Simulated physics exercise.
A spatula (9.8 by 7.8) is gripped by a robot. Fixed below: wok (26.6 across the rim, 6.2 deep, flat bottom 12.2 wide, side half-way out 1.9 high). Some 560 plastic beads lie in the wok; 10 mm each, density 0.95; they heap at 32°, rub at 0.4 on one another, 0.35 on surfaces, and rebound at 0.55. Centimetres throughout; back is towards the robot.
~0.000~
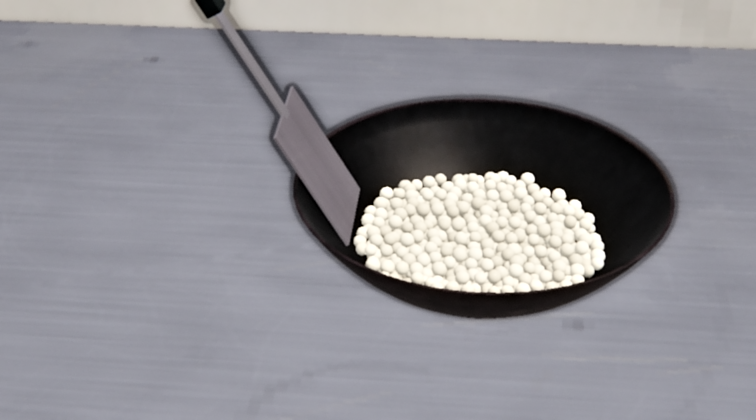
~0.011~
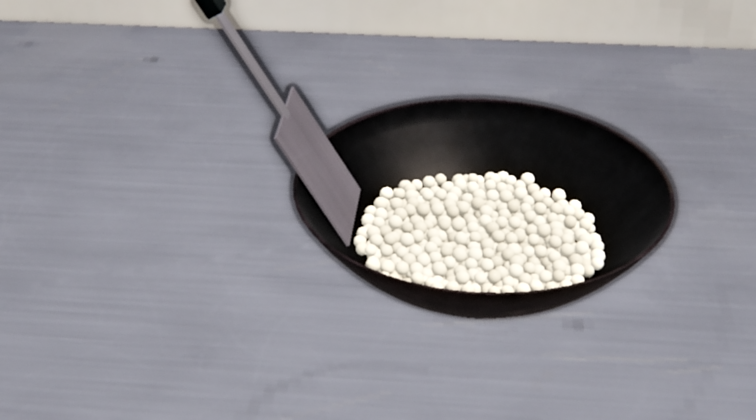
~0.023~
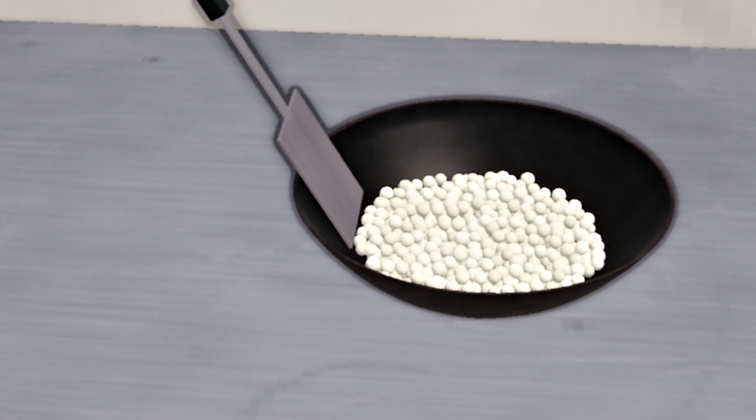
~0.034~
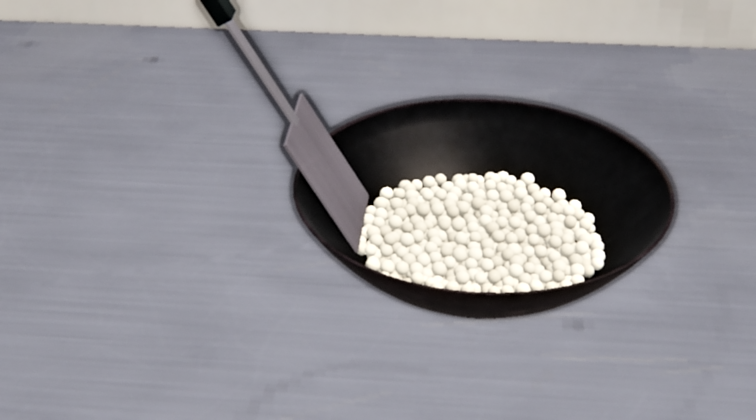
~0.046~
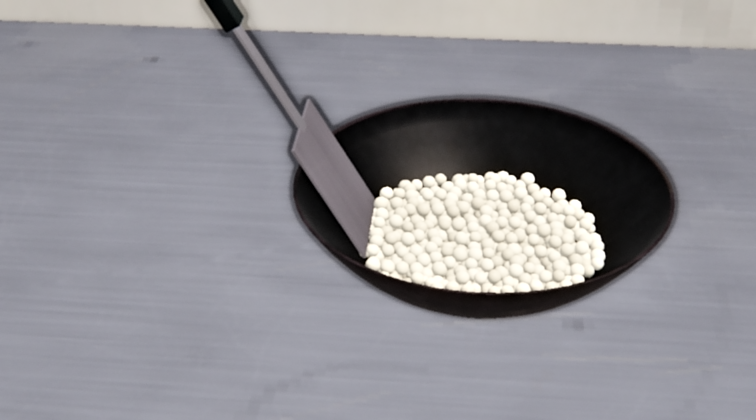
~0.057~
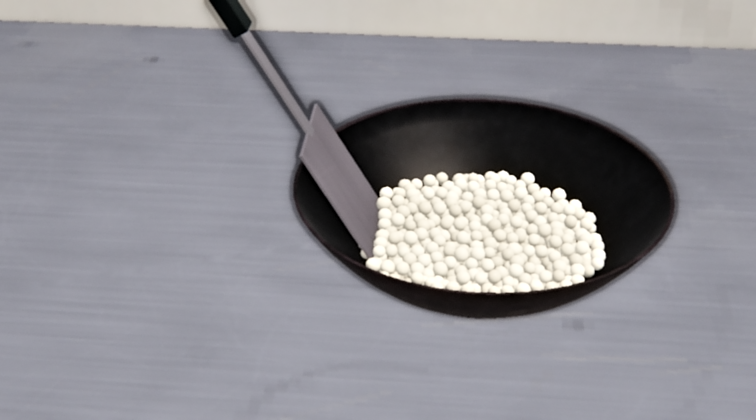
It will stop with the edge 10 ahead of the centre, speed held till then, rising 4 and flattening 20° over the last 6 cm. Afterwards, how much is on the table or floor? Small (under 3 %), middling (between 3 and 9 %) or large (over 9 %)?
A large share, over 9 %, ends on the table or floor.
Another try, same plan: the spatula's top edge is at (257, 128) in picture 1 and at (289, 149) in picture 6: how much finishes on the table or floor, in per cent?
Some 20 per cent.
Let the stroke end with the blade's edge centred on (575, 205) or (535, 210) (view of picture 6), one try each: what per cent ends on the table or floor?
Some 0 and 0 per cent.
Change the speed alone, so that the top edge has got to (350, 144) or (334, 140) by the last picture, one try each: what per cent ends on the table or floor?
Some 35 and 30 per cent.
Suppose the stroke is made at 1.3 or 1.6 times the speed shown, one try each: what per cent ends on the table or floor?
Some 20 and 25 per cent.
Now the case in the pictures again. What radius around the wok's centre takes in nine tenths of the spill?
About 35 cm.
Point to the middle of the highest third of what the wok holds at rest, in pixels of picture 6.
Near (579, 233).
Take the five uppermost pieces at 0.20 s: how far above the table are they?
About 5 cm.
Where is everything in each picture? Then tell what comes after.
The first picture shows spatula top edge at (283, 111), sloping 60°; upper third of the load around (475, 235), from x 360 to 595, top at y 180; 561 in the wok.
The second picture shows spatula top edge at (284, 112), sloping 60°; upper third of the load around (475, 235), from x 360 to 595, top at y 180.
The third picture shows spatula top edge at (287, 114), sloping 60°; upper third of the load around (475, 235), from x 360 to 595, top at y 180.
The fourth picture shows spatula top edge at (293, 118), sloping 60°; upper third of the load around (475, 235), from x 360 to 595, top at y 180.
The fifth picture shows spatula top edge at (301, 124), sloping 60°; upper third of the load around (477, 236), from x 360 to 595, top at y 180.
The sixth picture shows spatula top edge at (308, 129), sloping 60°; upper third of the load around (479, 236), from x 365 to 600, top at y 180; 561 in the wok.
By 0.20 s, sloping 60°, highest piece 6 above the table; 561 in the wok.
By 0.34 s, sloping 54°, highest piece 7 above the table; 560 in the wok, 1 on the table or floor.
By 0.61 s, sloping 40°, highest piece 7 above the table; 493 in the wok, 64 on the table or floor, 4 on the blade or in flight.
By 1.66 s, sloping 40°, highest piece 6 above the table; 493 in the wok, 68 on the table or floor.
Final count, 493 in the wok, 68 on the table or floor. That is 12 % on the table or floor.
